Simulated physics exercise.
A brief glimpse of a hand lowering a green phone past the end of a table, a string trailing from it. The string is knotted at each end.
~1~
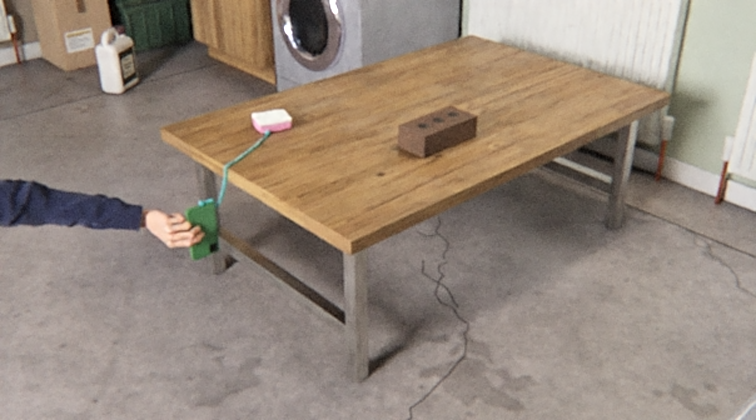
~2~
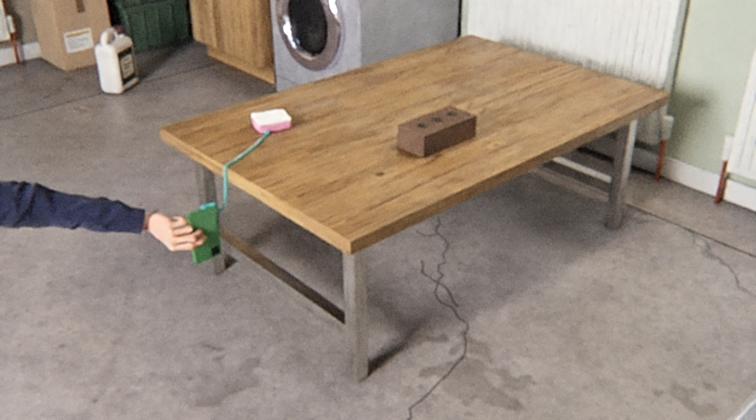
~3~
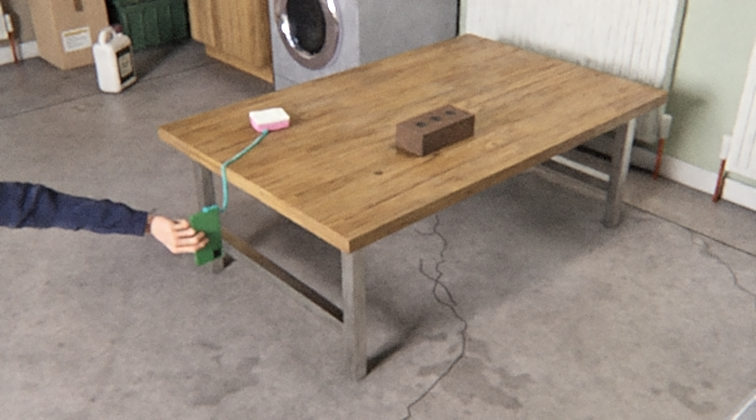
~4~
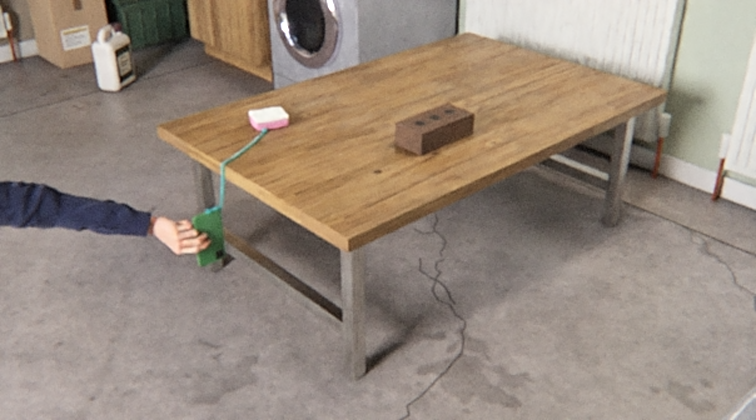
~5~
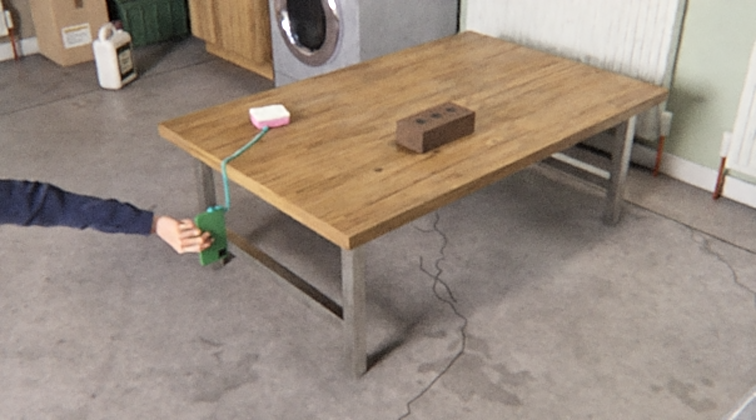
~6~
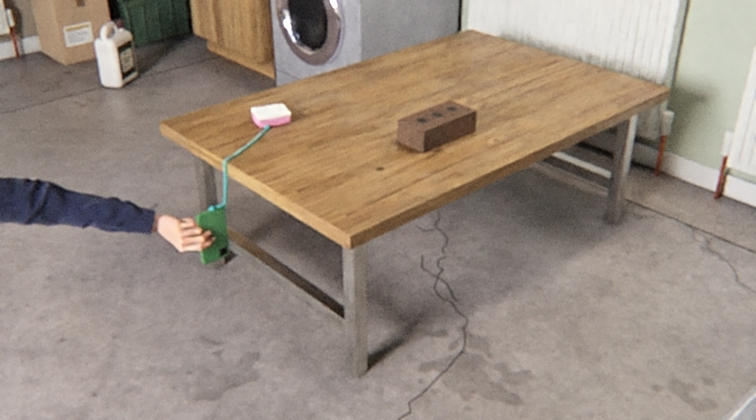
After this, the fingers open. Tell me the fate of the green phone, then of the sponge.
Well, the green phone gets all the way down and the sponge is taken down too by the finish.
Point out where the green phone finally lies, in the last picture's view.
You'll find its middle at pixel (218, 311).
Then, 0.26 s on from there, phone off the ground near (222, 290); brick in place; sponge tugged along near (257, 127).
Then, 0.50 s on from there, phone on the floor near (218, 311); brick in place; sponge over the edge.
Then, 0.72 s on from there, phone on the floor near (218, 311); brick in place; sponge down on the floor.
In the end, phone on the floor near (218, 311); brick in place; sponge down on the floor. The green phone reaches the floor and the sponge gets pulled over the edge.
